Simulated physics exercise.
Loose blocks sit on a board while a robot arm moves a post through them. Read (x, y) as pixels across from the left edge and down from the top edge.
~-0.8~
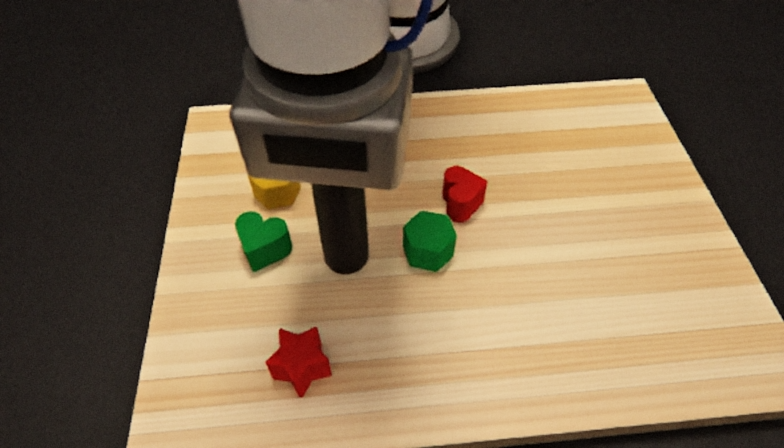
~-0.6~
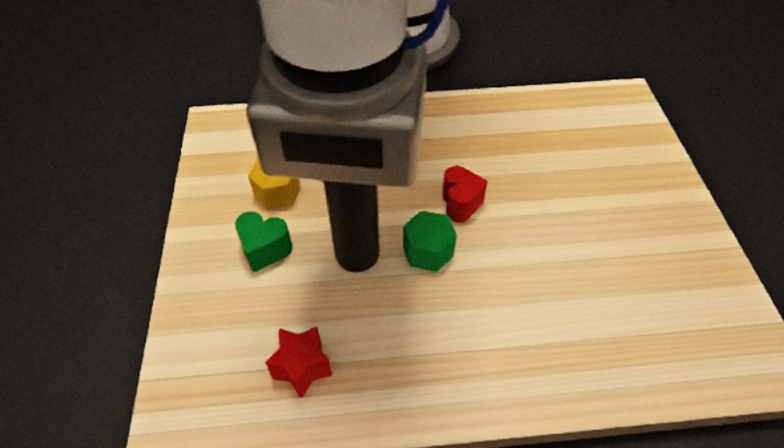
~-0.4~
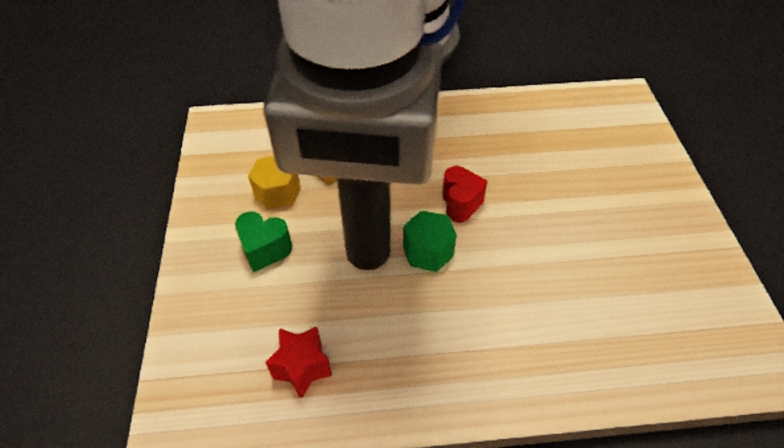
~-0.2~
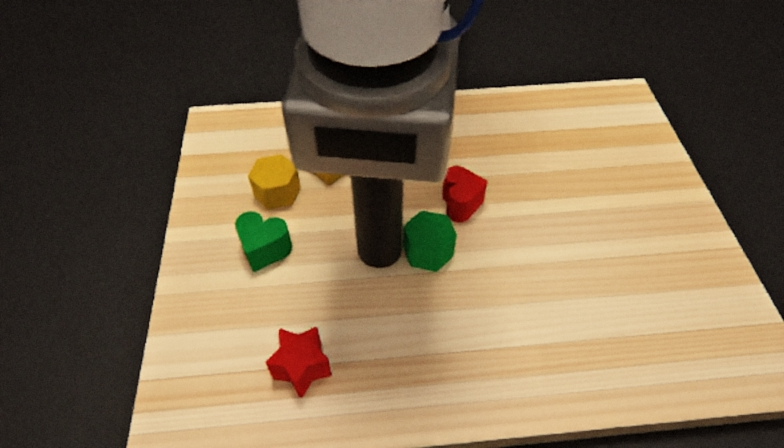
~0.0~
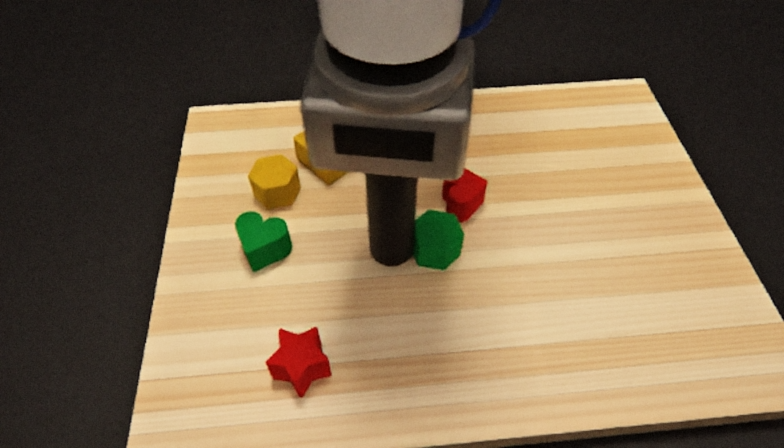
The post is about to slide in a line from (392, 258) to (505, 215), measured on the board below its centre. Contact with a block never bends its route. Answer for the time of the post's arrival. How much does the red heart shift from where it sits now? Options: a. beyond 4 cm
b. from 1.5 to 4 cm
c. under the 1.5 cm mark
My pick is b.
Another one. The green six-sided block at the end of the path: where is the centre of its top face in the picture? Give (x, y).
I expect it at (553, 214).
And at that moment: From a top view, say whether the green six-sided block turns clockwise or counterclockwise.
Turns clockwise.
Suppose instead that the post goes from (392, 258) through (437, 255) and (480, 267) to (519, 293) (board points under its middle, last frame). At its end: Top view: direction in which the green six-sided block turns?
Anticlockwise.
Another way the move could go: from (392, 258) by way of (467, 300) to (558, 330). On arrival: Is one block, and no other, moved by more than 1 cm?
That would be a yes.
What follows on the original path. One third of the way, post at (433, 233); green six-sided block at (481, 221), turned 20° clockwise.
Two thirds of the way, post at (471, 219); green six-sided block at (520, 215), turned 40° clockwise; red heart at (471, 173), turned 30° anticlockwise.
At the end, post at (508, 205); green six-sided block at (553, 214), turned 60° clockwise; red heart at (478, 167), turned 75° anticlockwise.
